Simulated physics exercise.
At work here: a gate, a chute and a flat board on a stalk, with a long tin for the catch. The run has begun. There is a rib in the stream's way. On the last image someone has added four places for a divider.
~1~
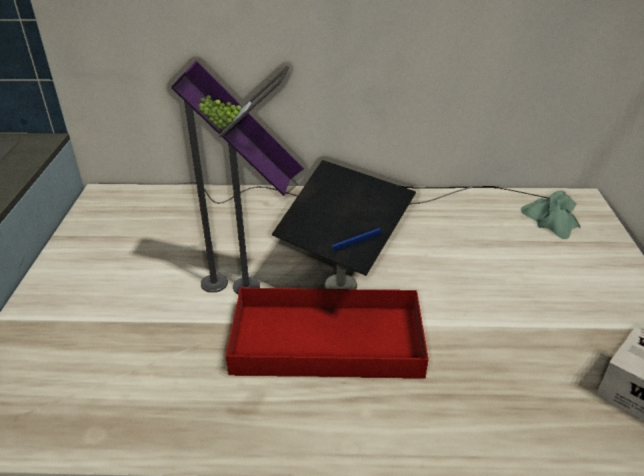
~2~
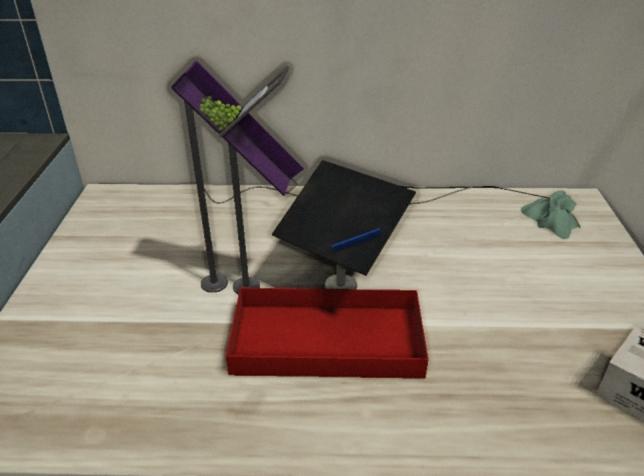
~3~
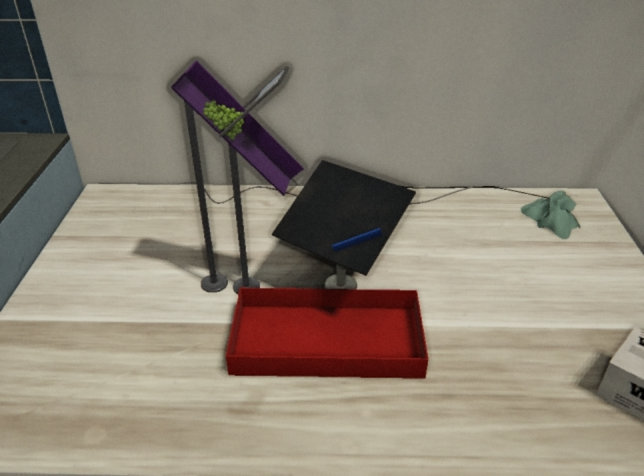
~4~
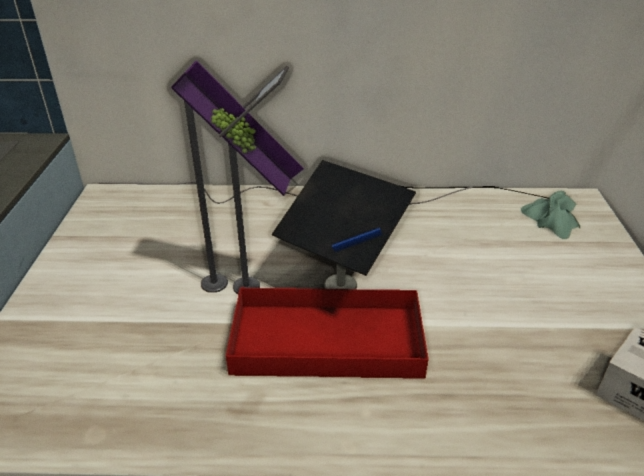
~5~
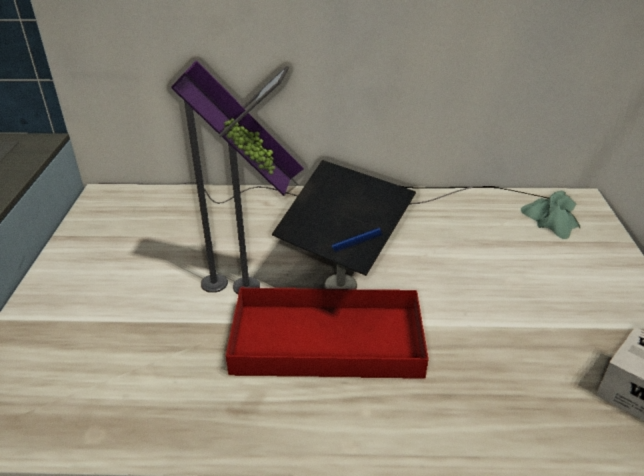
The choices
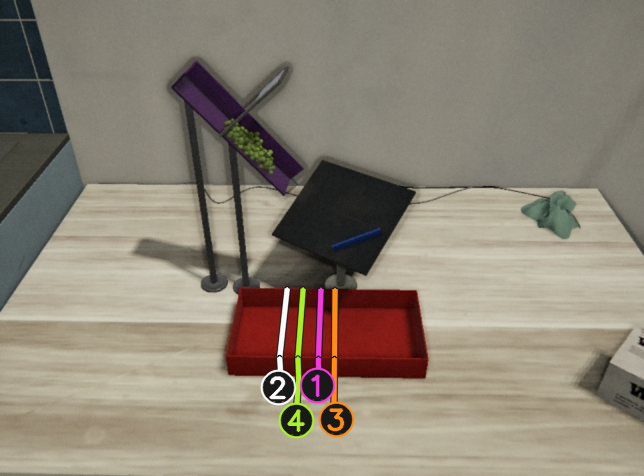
On a pale wooden tabletop, a clump of small green peas slid down a sloping purple chute, past a grey paddle-like piece, while the tilted black board and empty red tin below stayed still.
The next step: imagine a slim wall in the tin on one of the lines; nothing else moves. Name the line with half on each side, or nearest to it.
The answer is line 4.
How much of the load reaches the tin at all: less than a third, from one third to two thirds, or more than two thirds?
It is more than two thirds.
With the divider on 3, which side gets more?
The left side.
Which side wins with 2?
The right side.
On the marked copy, line 1 crosses the front rim at (318, 357); line 2 crosses the front rim at (279, 357); line 3 crosses the front rim at (334, 358); line 4 crosses the front rim at (297, 357).
For line 1, of what is caught, almost all on the left of the divider, about a tenth on the right.
For line 2, of what is caught, about a tenth on the left of the divider, the larger part on the right.
For line 3, of what is caught, almost all on the left of the divider, just a few on the right.
For line 4, of what is caught, roughly half on the left of the divider, roughly half on the right.
